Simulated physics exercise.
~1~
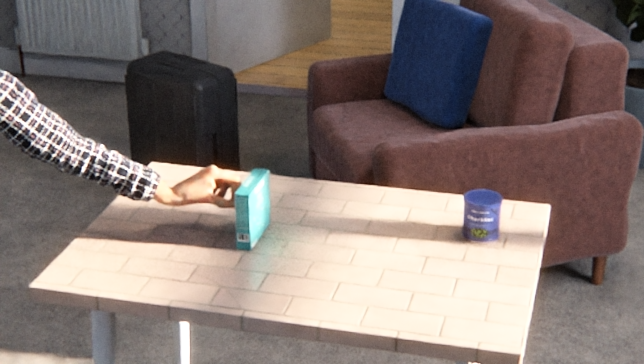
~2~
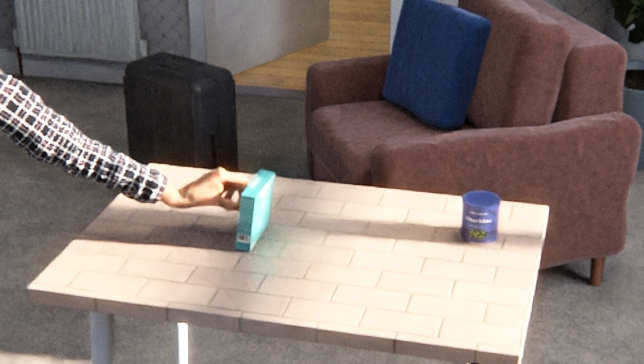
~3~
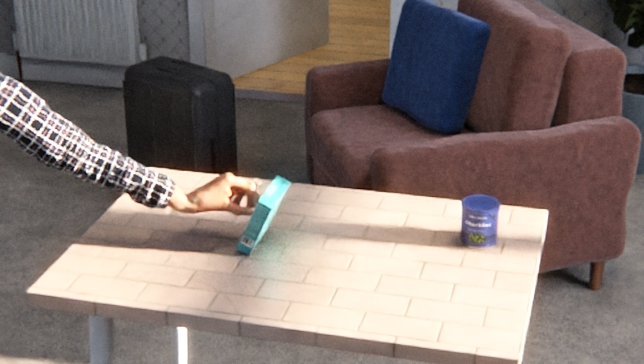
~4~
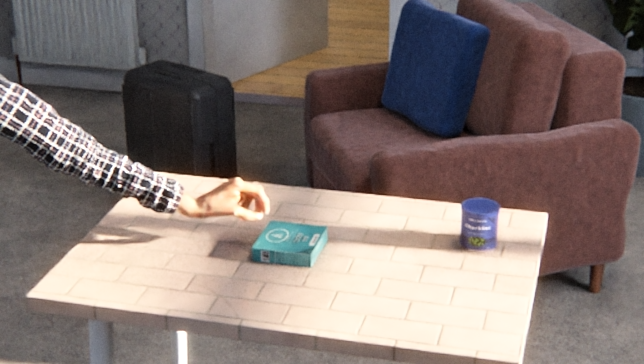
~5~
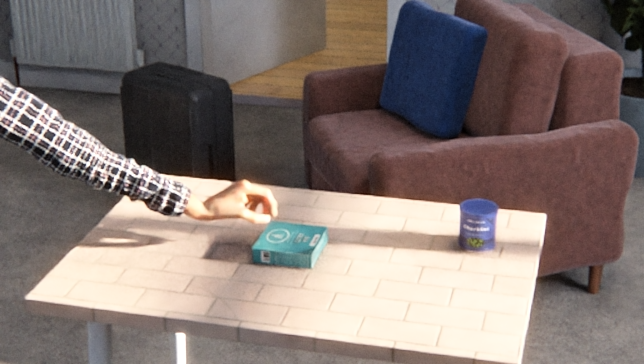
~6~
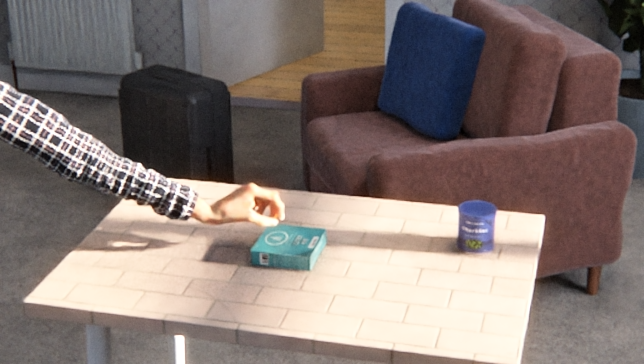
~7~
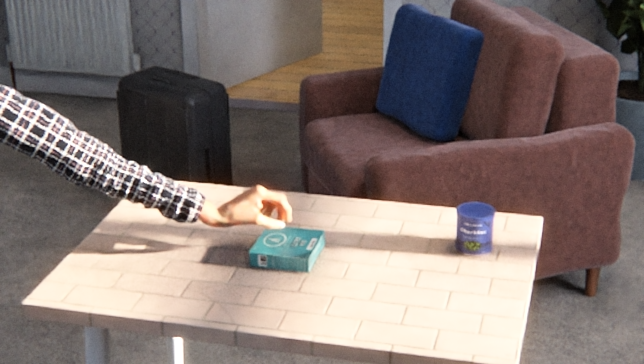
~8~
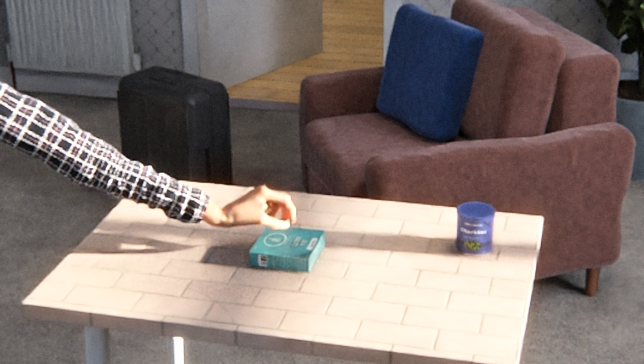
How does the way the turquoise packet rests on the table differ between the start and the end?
At the start the turquoise packet stands upright on the table, and at the end it lies on its side.
